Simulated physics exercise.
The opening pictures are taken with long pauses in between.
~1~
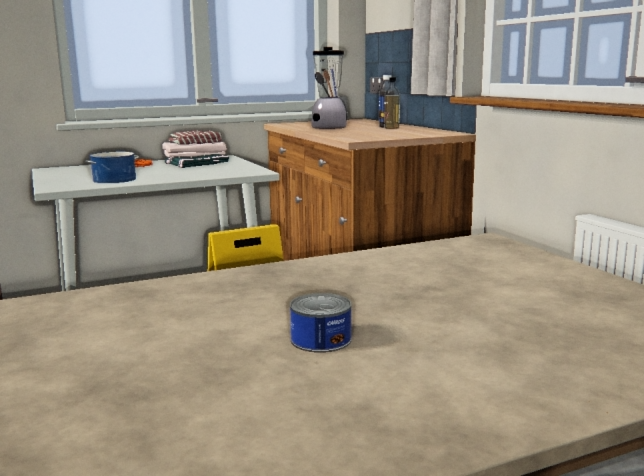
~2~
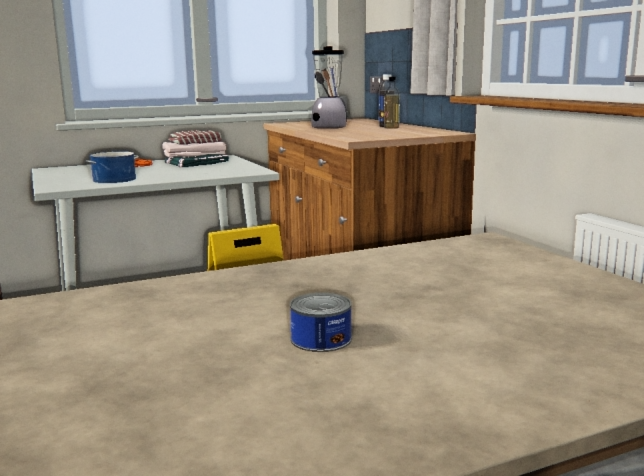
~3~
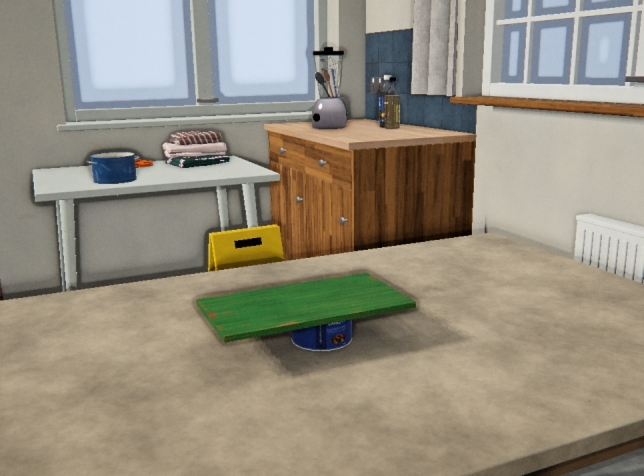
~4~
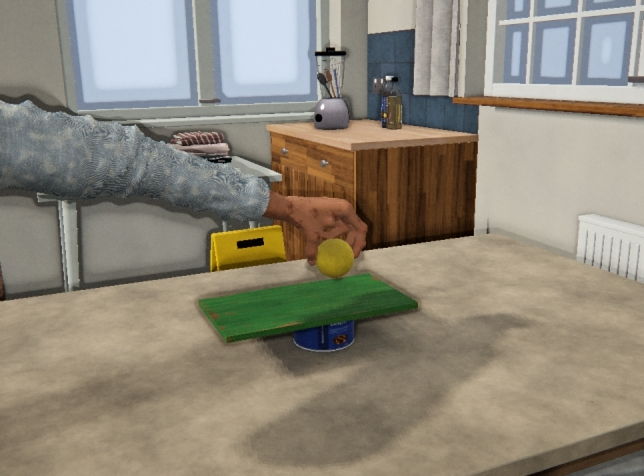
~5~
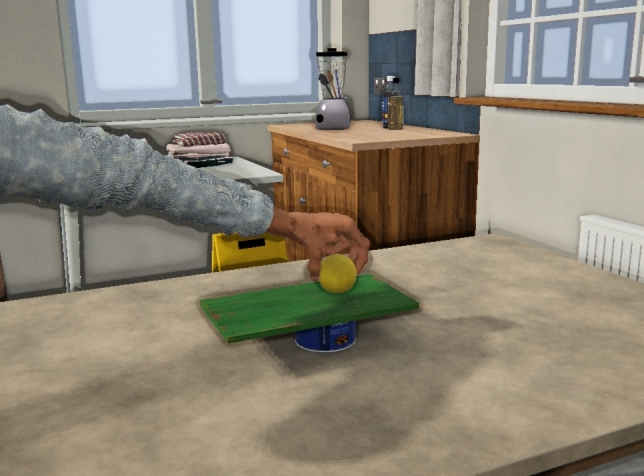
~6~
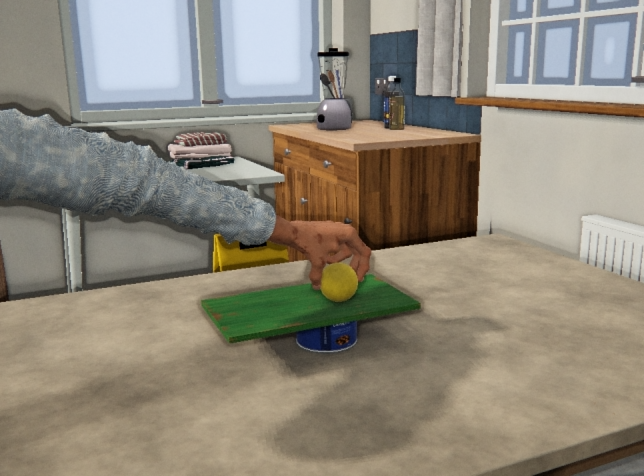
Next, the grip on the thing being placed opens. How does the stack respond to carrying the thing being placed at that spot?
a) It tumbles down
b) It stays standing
It stays standing (b).
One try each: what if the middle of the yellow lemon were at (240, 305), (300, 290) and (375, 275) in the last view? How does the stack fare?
Topples, stands firm, stands firm.
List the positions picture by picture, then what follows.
In the first frame, the last thing is not in view yet; blue tub (321, 322).
In the second frame, the last thing is not in view yet; blue tub (321, 321).
In the third frame, the last thing is not in view yet.
In the fourth frame, coming down; yellow lemon (335, 258).
In the fifth frame, coming down; yellow lemon (337, 274).
In the sixth frame, set down, still held; yellow lemon (339, 282).
Then, 0.30 s past the last view, nothing moves.
Then, 0.70 s past the last view, yellow lemon resting near (339, 283).
Finally, all 3 still in place. Final places as the last picture's camera would see them, yellow lemon near (339, 283). The stack stays up.
